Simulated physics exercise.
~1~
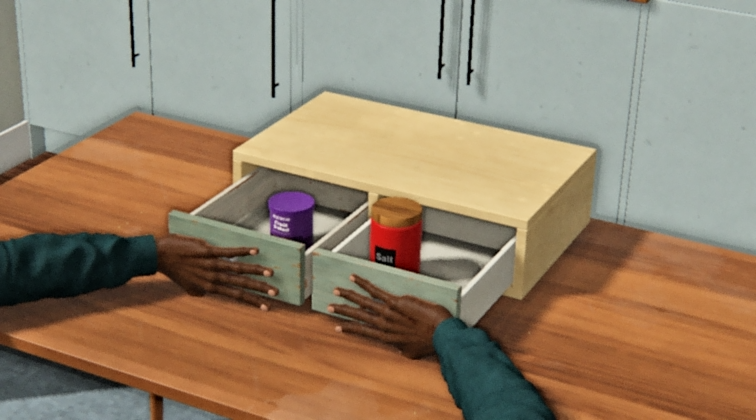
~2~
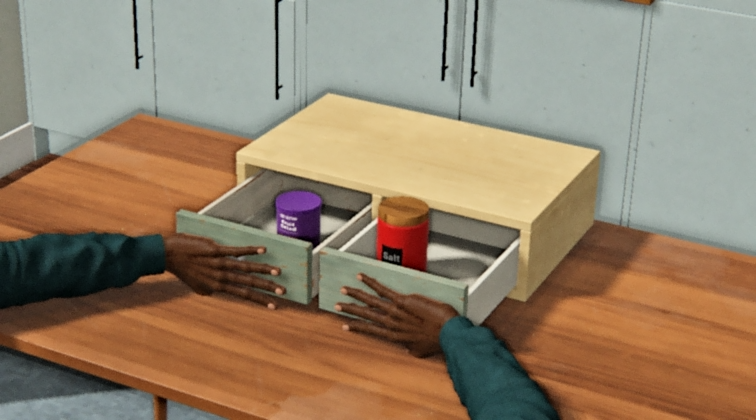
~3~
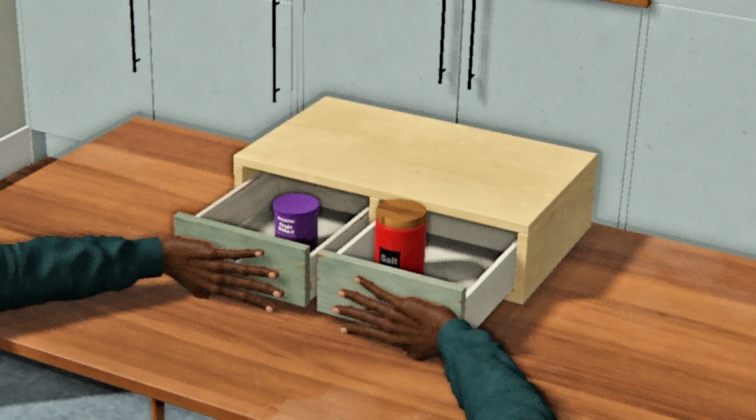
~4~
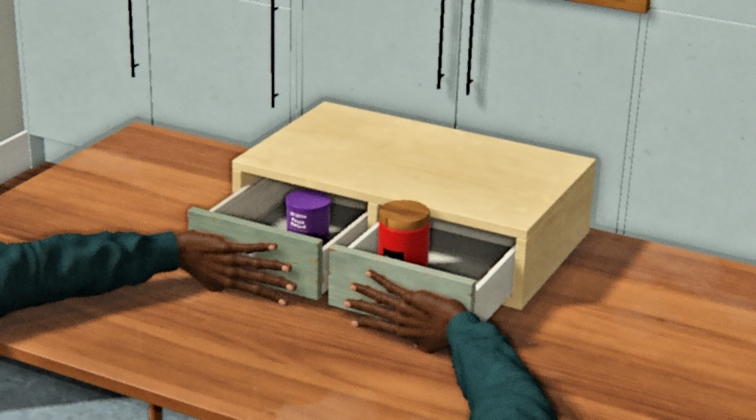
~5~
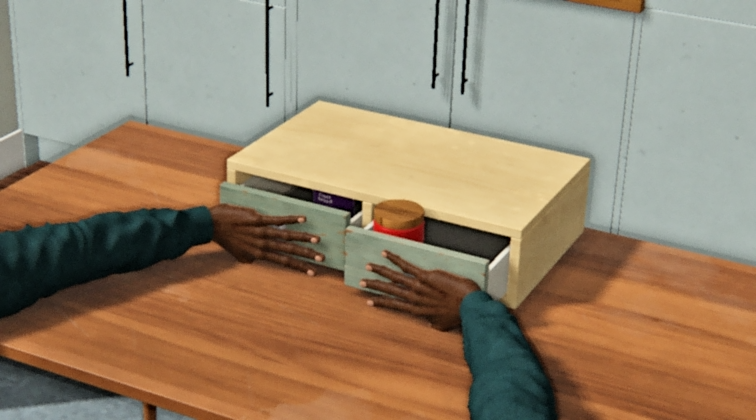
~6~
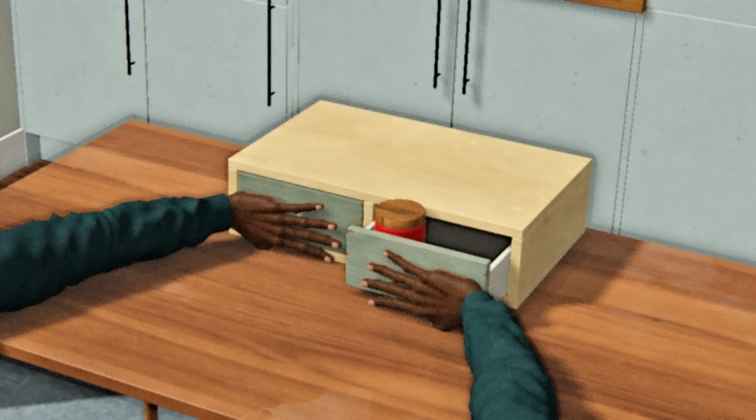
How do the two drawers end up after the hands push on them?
The left drawer goes all the way in, while the right drawer does not close and stays partly open with the red jar showing.
